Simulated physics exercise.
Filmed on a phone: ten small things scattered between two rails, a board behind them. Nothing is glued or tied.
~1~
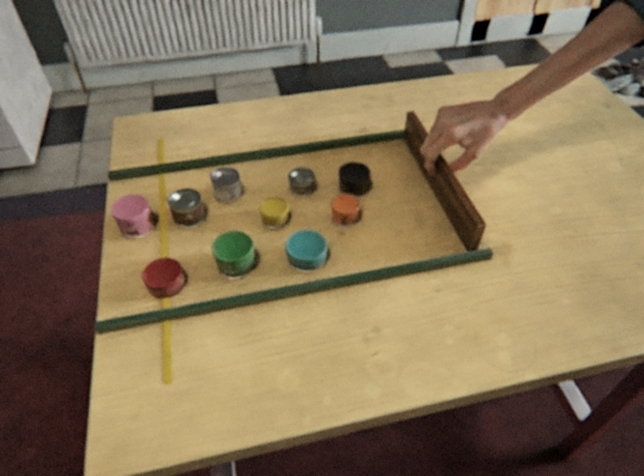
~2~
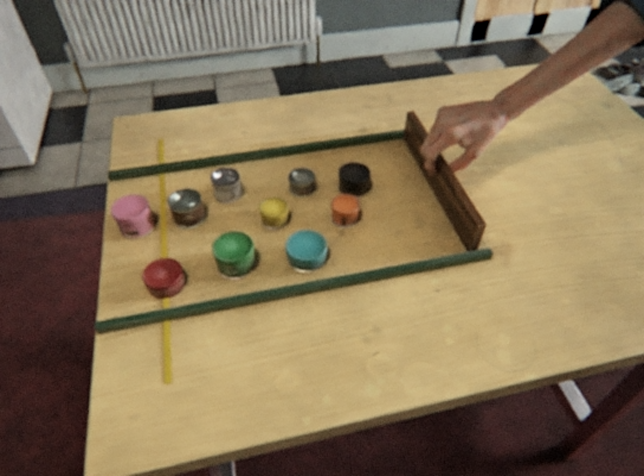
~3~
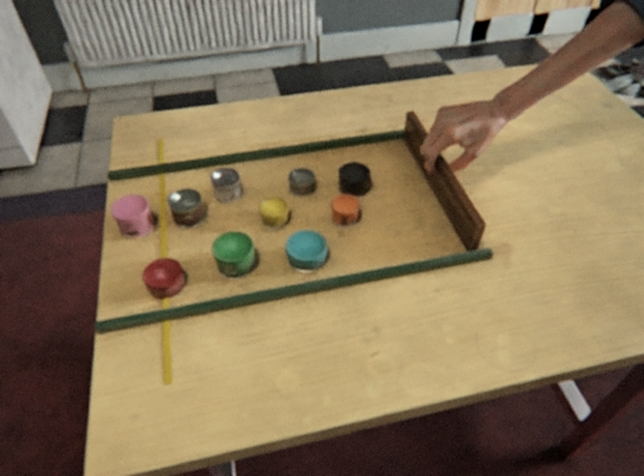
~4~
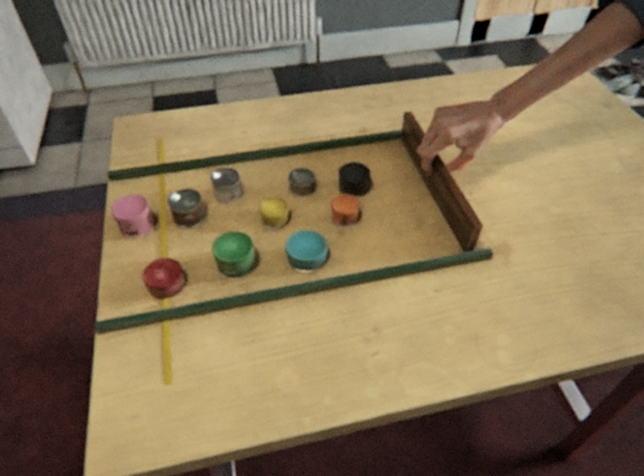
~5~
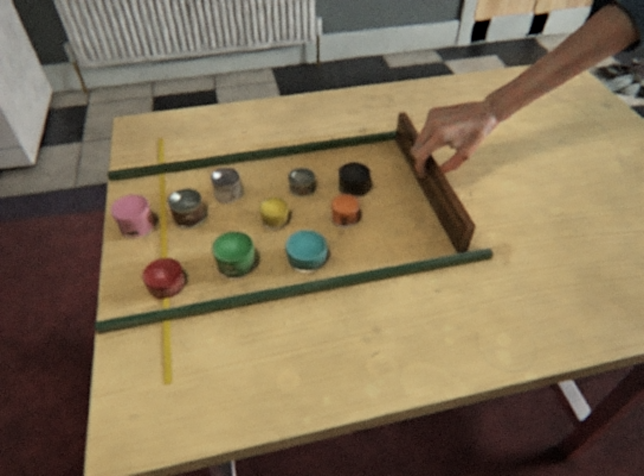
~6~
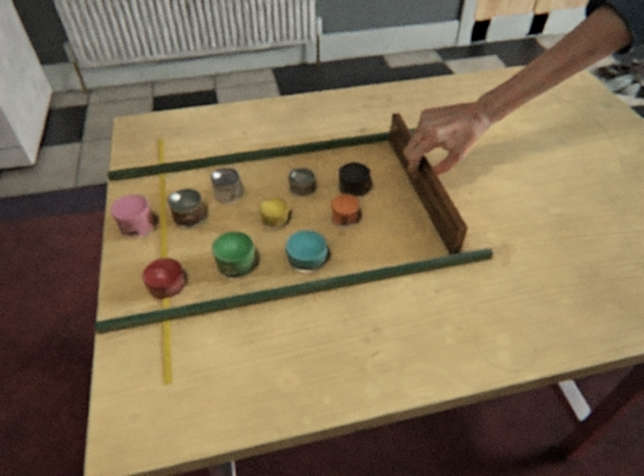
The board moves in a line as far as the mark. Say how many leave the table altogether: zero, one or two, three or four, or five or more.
Here the number that fall off is one or two.
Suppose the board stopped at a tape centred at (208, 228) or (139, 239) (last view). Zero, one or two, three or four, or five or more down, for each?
In that order: Not one; at least five.
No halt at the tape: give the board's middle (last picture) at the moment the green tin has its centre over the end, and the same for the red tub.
Near (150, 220) and (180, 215).
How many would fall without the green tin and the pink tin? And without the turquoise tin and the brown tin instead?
First 0, then 0.
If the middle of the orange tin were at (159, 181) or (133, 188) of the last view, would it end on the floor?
In turn it stays on; is lost.
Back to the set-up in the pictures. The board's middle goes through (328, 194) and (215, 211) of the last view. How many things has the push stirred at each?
3 and 10.
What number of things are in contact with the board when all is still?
In contact: 4.
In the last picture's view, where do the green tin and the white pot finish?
Near (107, 259) and (119, 191).
A little later, none off yet; pink tin at rest near (134, 217); red tub at rest near (164, 278); brown tin at rest near (187, 209).
When it is over, the number that fall off is one or two; down, red tub and pink tin.
